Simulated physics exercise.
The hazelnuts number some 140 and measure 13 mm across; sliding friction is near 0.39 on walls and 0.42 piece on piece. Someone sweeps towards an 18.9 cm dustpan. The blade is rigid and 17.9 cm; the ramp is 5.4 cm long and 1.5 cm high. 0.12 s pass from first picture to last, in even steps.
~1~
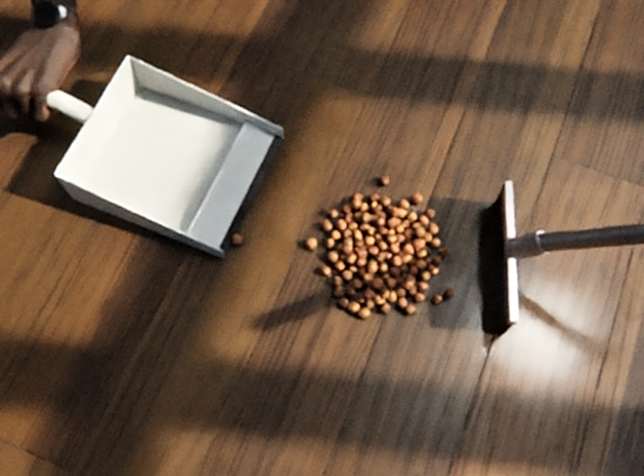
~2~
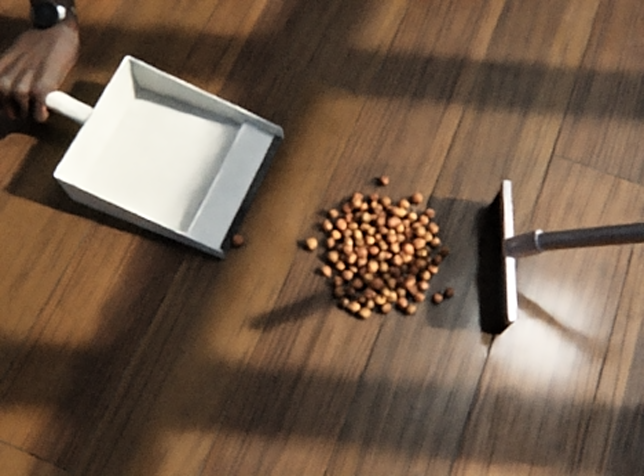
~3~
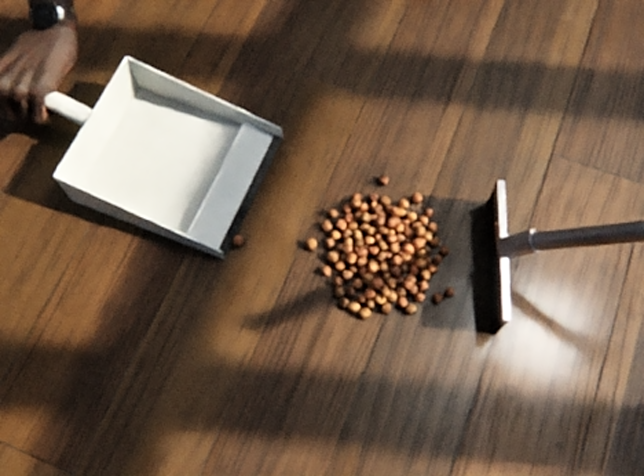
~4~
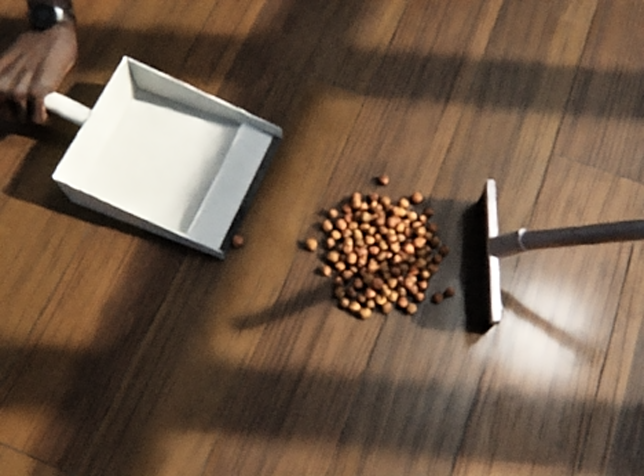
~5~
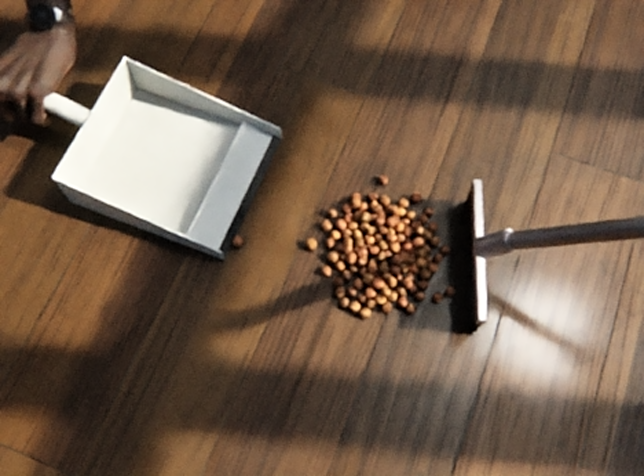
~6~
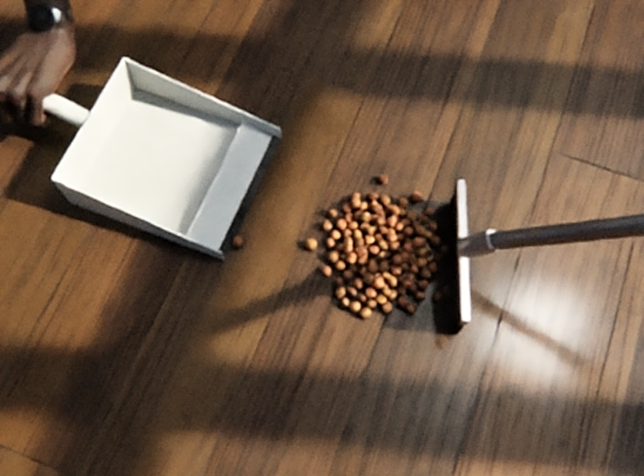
A hand held a white dustpan still on the wooden floor at the left while a flat blade on a long handle slid left from the right, up to the edge of a pile of hazelnuts.
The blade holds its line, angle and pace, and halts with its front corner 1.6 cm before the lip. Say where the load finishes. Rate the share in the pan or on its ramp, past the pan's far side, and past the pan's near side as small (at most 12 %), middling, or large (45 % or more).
Pan: Middling; far side: Small; near side: Large.
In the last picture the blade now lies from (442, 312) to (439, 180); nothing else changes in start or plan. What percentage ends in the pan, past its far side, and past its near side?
Split: Pan = 30, far = 5, near = 45.
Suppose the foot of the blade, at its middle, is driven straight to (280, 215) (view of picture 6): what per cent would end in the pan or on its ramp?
Roughly 30 percent.
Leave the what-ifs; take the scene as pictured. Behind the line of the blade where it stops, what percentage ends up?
Roughly 20 in a hundred.
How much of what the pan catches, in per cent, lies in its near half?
Something like 80 in a hundred.
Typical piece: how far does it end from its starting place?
Median: Approx. 24 cm.
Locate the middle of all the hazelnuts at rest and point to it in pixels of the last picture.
Estimated resting centre: Around (215, 248).
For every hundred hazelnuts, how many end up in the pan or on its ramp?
Near 20 in every hundred.
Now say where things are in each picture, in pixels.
In the first frame, blade from (511, 321) to (506, 188), moved 0.0 cm, 0 of the pieces shifted so far; middle of the pieces at (386, 255); pan at (167, 163).
In the second frame, blade from (510, 320) to (504, 187), moved 0.2 cm, 0 of the pieces shifted so far; middle of the pieces at (386, 255).
In the third frame, blade from (504, 320) to (499, 187), moved 1.0 cm, 0 of the pieces shifted so far; middle of the pieces at (386, 255).
In the fourth frame, blade from (494, 320) to (489, 187), moved 2.2 cm, 0 of the pieces shifted so far; middle of the pieces at (386, 255).
In the fifth frame, blade from (480, 320) to (475, 187), moved 3.8 cm, 0 of the pieces shifted so far; middle of the pieces at (386, 254).
In the sixth frame, blade from (464, 320) to (459, 187), moved 5.8 cm, 1 of the pieces shifted so far; middle of the pieces at (386, 254); pan at (165, 165).
Then, 0.17 s after the last picture, middle of the blade 15 cm from the lip; 0 % over the lip, far side 0 %, near side 20 %.
Then, 0.28 s after the last picture, middle of the blade 7 cm from the lip; 5 % over the lip, far side 5 %, near side 40 %.
Then, 0.52 s after the last picture, middle of the blade 4 cm from the lip; 25 % over the lip, far side 5 %, near side 50 %.
In the end, pan 20 %, far side 5 %, near side 50 %, in front of the lip or behind the blade 25 %.
